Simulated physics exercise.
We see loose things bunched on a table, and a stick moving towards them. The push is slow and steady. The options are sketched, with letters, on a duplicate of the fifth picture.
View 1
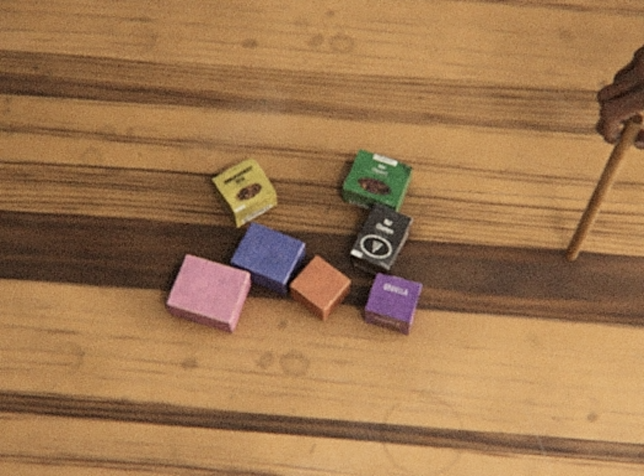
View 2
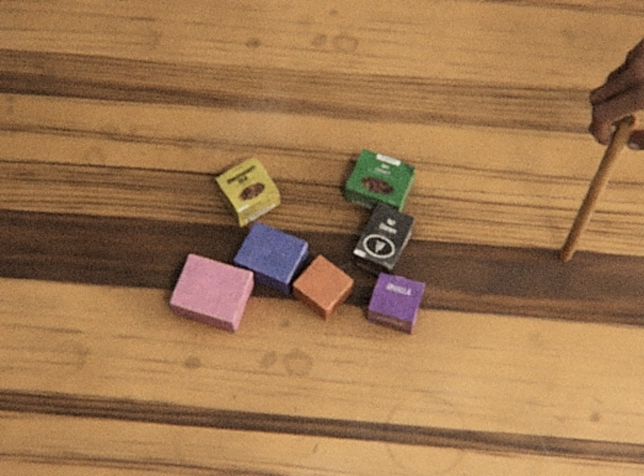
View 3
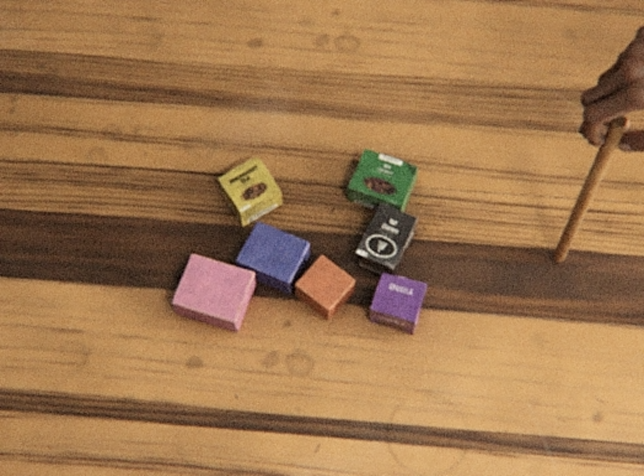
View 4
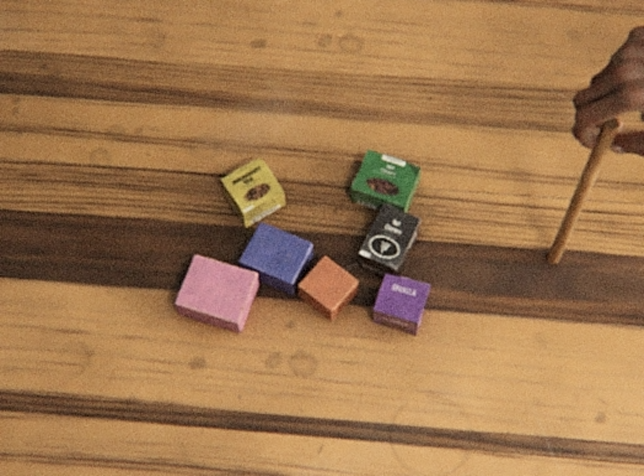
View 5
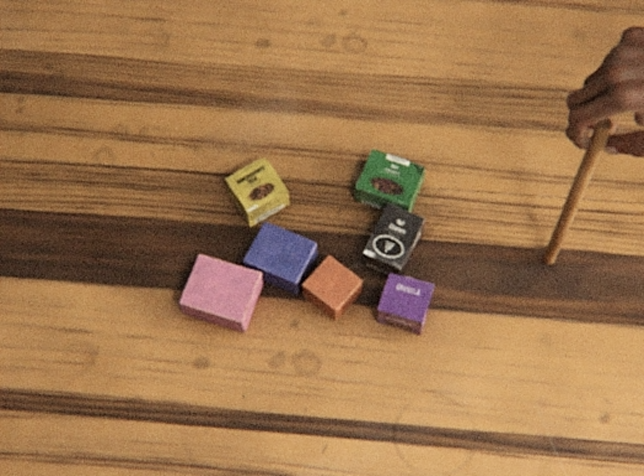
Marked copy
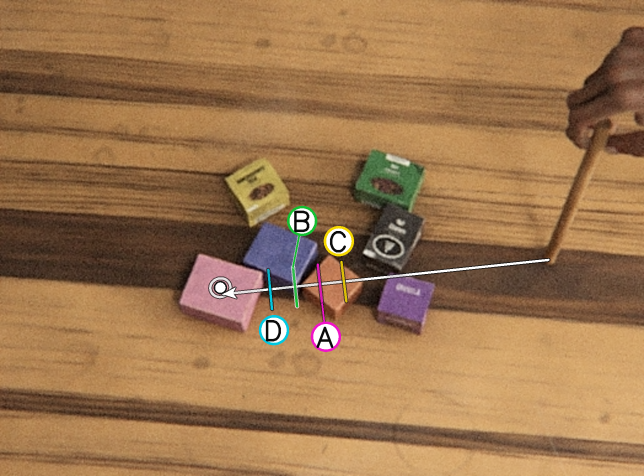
We see seven small blocks and packets clustered on a striped wooden table as a hand at the right moves an upright stick slowly left, narrowing the gap, while the objects keep their places on the surface, untouched.
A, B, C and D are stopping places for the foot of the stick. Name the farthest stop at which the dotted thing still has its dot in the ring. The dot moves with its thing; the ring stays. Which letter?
No farther than D.
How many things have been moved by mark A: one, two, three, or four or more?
In all, two.
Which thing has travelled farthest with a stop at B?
It is the orange block.
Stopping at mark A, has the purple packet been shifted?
By then, no.
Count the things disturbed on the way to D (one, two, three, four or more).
It has moved three.
On the marked copy, A at (320, 284); B at (295, 287); C at (343, 281); D at (270, 289); the arrow from (549, 260) to (223, 294); the white dot at (220, 287).
Taking D. A third of the way, foot of the stick (448, 271).
Two thirds of the way, foot of the stick (349, 282); black packet (377, 238); orange block (327, 292).
When it is over, foot of the stick (270, 290); orange block (312, 312); blue block (268, 245); the dot is still in its ring.
As for the rest, A keeps the dot in but is short; B keeps the dot in but is short; C keeps the dot in but is short.
